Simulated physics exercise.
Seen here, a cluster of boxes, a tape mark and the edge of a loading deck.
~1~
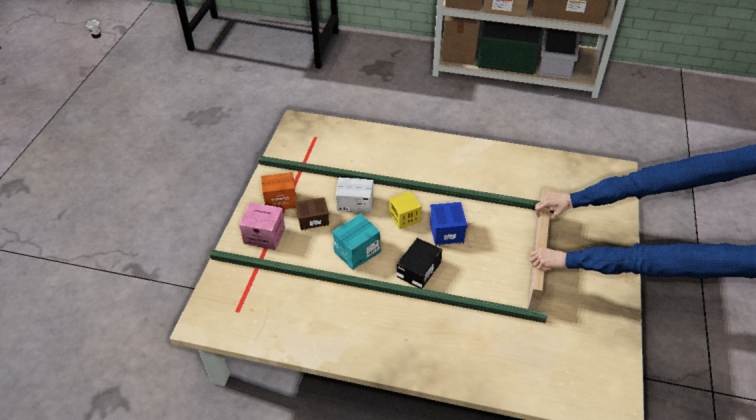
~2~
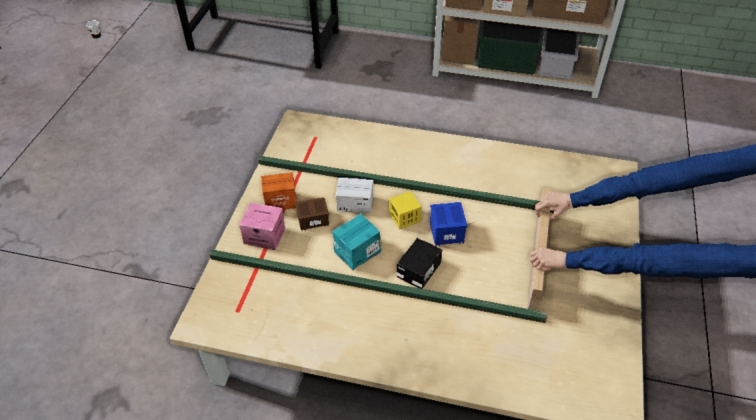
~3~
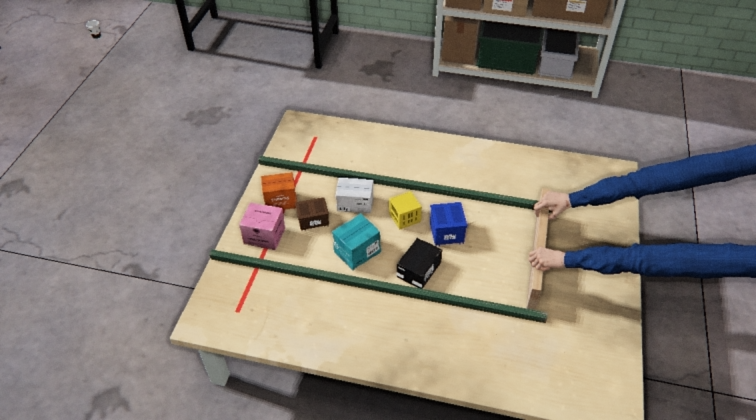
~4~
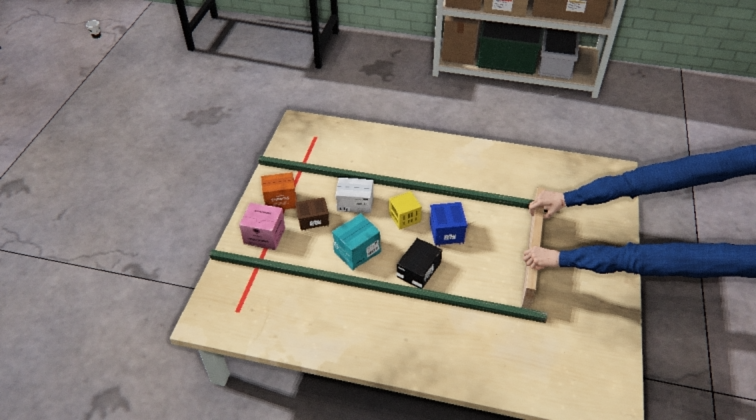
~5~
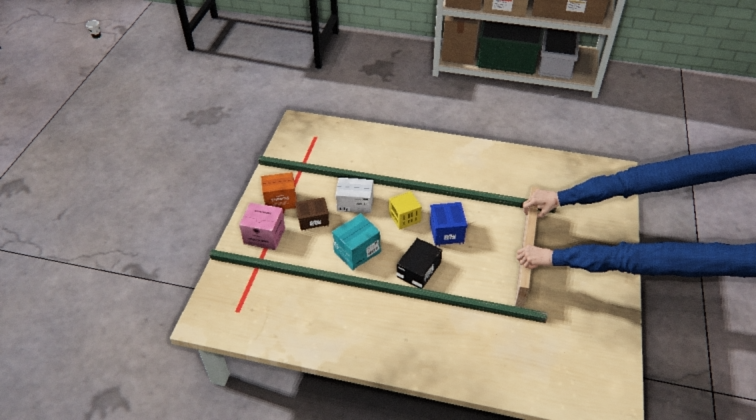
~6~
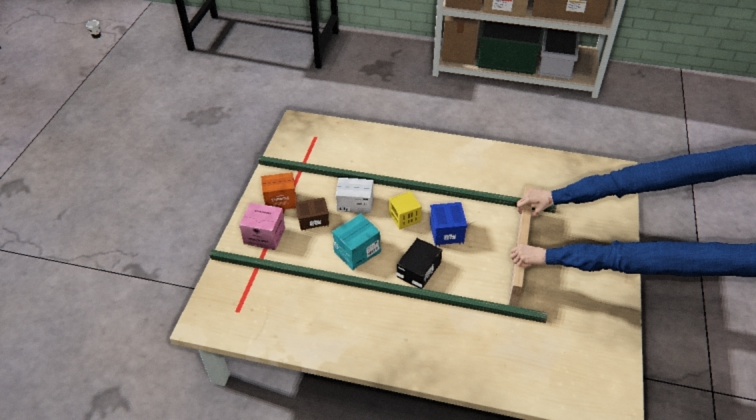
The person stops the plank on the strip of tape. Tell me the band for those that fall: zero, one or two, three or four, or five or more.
The number that fall off is three or four.
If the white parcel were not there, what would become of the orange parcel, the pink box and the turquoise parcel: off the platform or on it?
The orange parcel tumbles off, the pink box is lost, the turquoise parcel holds on.
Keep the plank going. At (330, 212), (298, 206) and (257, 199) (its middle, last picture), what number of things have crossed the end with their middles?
Place by place, 0, 3 and 6.
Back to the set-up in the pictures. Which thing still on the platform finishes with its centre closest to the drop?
The yellow crate ends nearest.
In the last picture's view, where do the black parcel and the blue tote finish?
The black parcel at (253, 236), the blue tote at (272, 191).
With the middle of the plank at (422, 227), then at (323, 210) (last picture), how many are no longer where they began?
By then 4, and 8.
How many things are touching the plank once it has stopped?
That makes 2.
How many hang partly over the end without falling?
Overhanging: 2.
Soon after, none off yet; pink box at rest near (263, 226); orange parcel at rest near (279, 192); brown tote at rest near (313, 214).
In the end, the number that fall off is three or four; gone, white parcel, brown tote, orange parcel and pink box.
